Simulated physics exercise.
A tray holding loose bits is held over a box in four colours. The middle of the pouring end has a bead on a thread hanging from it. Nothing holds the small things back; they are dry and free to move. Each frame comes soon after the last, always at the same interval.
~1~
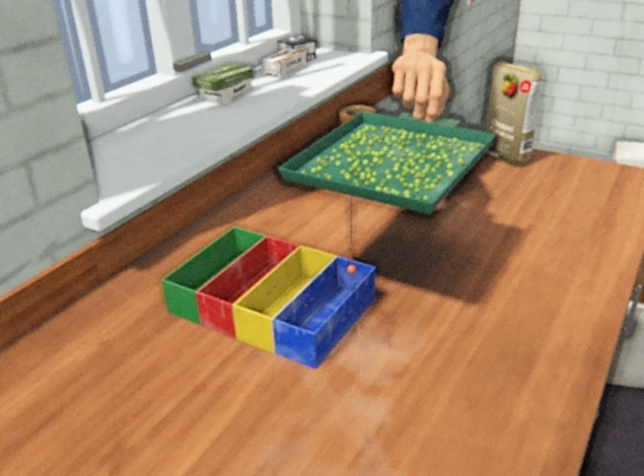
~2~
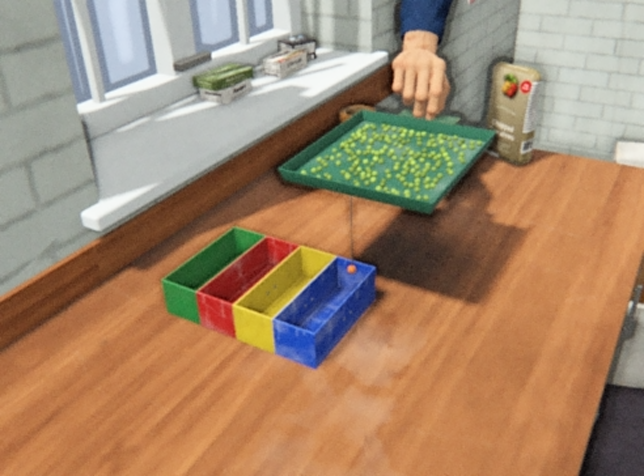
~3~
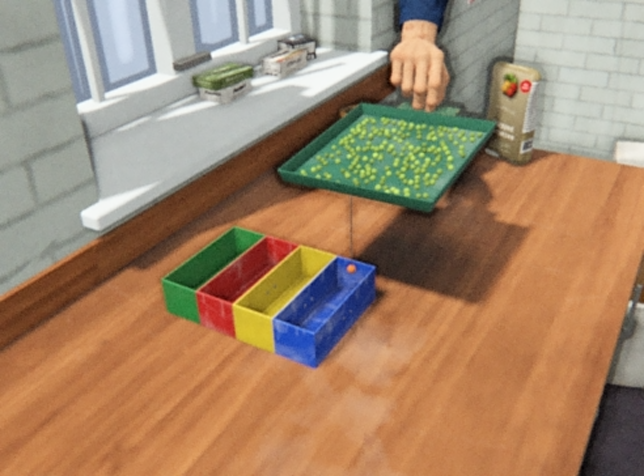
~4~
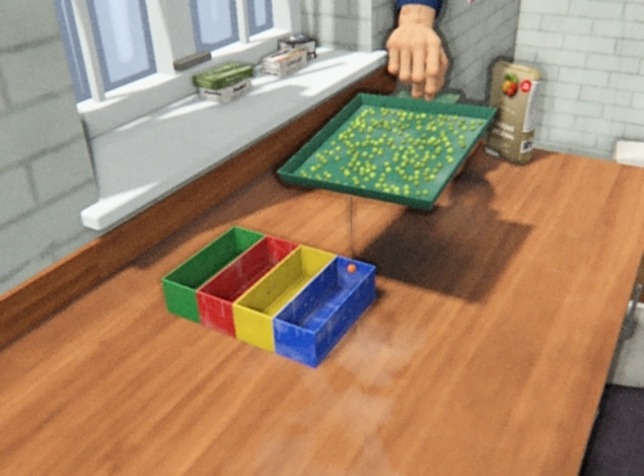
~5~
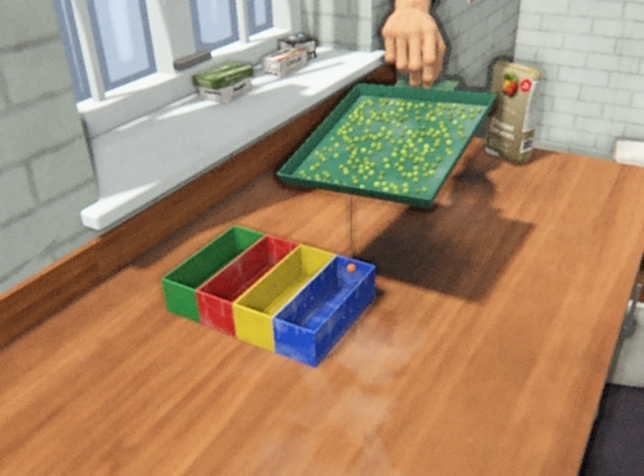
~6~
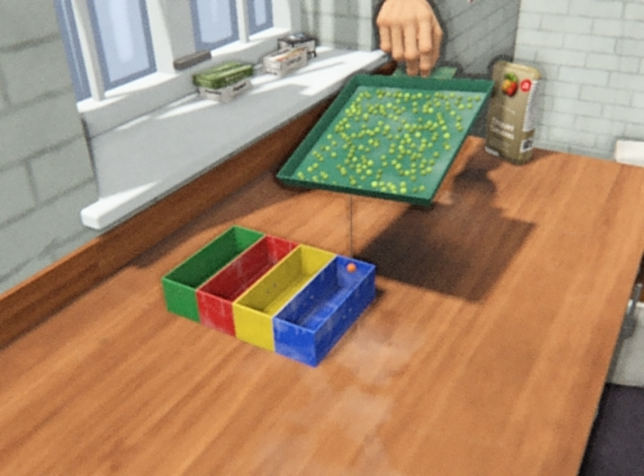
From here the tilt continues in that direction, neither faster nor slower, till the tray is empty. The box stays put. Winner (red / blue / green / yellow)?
Yellow.
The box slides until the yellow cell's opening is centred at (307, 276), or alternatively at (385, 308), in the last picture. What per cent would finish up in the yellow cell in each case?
That makes 50 per cent, followed by 0 per cent.
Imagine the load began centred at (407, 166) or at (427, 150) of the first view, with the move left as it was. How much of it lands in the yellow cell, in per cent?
Estimate: 50 % first, 50 % second.
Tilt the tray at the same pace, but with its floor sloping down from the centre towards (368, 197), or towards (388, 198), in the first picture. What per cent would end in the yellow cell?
The first try yields 10 percent and the second 0 percent.
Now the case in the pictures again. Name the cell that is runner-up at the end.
The blue cell.
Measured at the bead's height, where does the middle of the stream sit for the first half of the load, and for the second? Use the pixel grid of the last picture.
Around (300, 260) first; around (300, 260) second.
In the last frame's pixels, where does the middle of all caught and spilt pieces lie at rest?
Near (294, 310).
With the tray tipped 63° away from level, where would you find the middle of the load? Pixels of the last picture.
The middle of the pieces shows up near (323, 181).
Soon after the last picture, tray tipped steeply; nearly all on the tray; a stray few in the yellow cell; a stray few in the red cell; a small part falling or outside the box.
A little later, tray tipped past a quarter turn; about half on the tray; about a quarter in the yellow cell; a small part in the blue cell; a small part in the red cell; about a quarter falling or outside the box.
Later still, tray tipped past a quarter turn; about two thirds in the yellow cell; about a quarter in the blue cell; a small part in the red cell; a stray few in the green cell; a small part falling or outside the box.
At rest, tray tipped past a quarter turn; about two thirds in the yellow cell; about a quarter in the blue cell; a small part in the red cell; a stray few in the green cell; a small part outside the box.
